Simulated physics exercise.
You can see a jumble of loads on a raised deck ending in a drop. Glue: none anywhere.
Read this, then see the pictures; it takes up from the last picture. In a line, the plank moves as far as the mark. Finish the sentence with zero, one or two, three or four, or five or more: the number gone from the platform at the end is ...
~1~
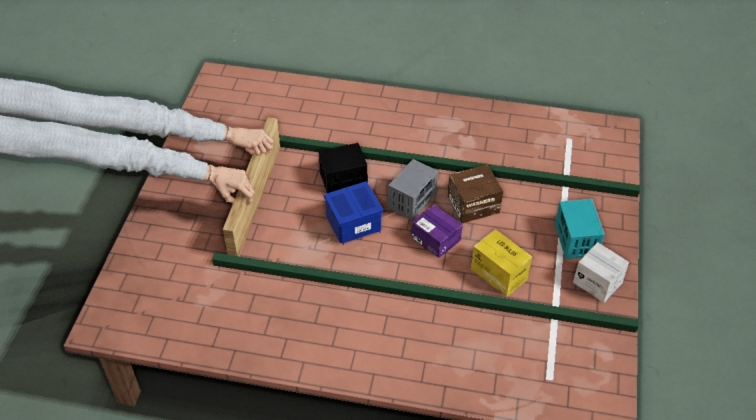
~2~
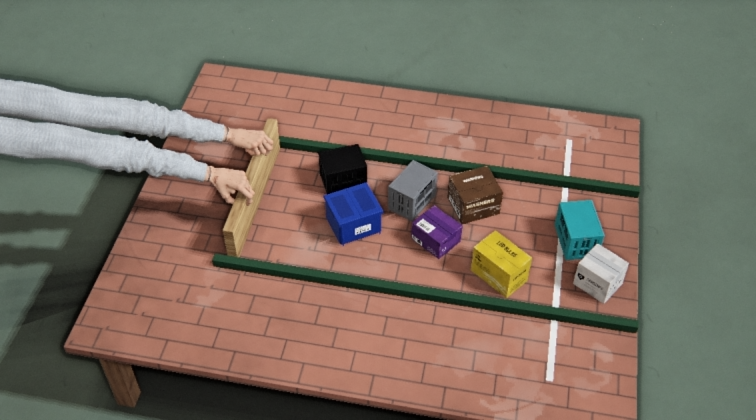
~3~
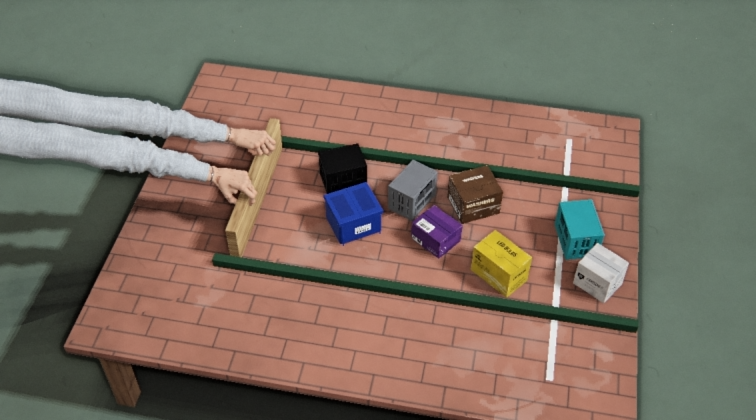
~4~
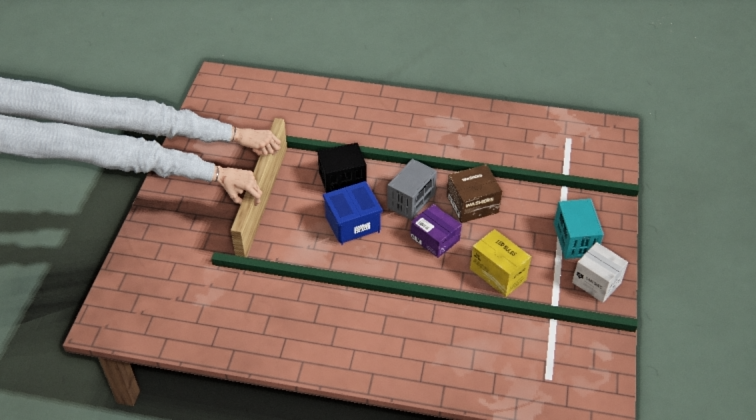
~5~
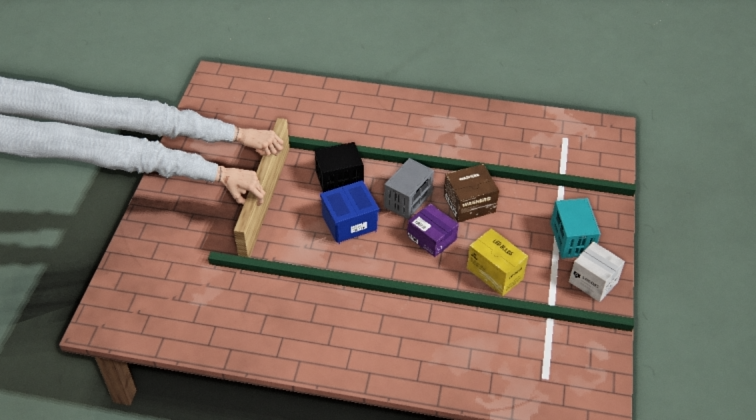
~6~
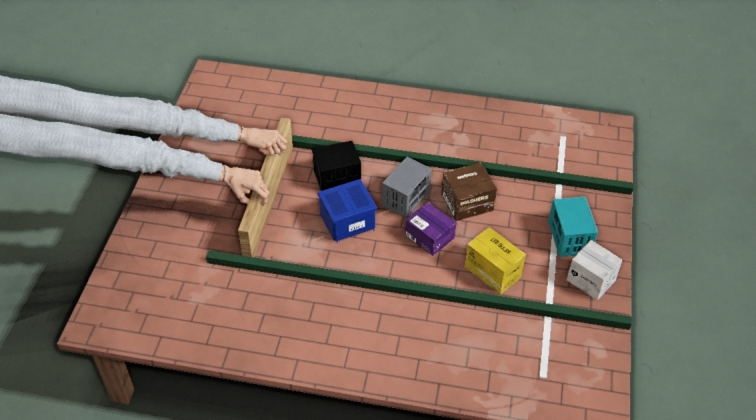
The number gone from the platform at the end is three or four.
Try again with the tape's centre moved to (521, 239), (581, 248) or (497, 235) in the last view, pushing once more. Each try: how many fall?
Down on the ground: 1, 6 and 0.
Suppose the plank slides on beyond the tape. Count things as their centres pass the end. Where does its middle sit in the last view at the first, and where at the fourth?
First at (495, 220), next at (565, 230).
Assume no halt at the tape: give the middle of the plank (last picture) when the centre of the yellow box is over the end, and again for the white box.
Approx. (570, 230) for the first, approx. (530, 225) for the second.
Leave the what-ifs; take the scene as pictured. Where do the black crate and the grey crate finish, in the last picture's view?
I'd put one at around (580, 208) and the other at around (617, 217).
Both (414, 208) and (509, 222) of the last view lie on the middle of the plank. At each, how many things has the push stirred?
Well, it's 6 at the first one and 8 at the second.
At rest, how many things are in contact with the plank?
All in all, 2.
Soon after, none off yet; white box at rest near (594, 270); turquoise crate at rest near (572, 227); yellow box at rest near (495, 261).
After that, none off yet; white box at rest near (594, 270); turquoise crate at rest near (572, 227); yellow box displaced a little near (510, 268).
And then, none off yet; white box displaced a little near (602, 271); turquoise crate displaced about its own width near (633, 242); yellow box displaced about its own width near (558, 278).
In the end, the number that fall off is three or four; gone, brown box, turquoise crate and white box.
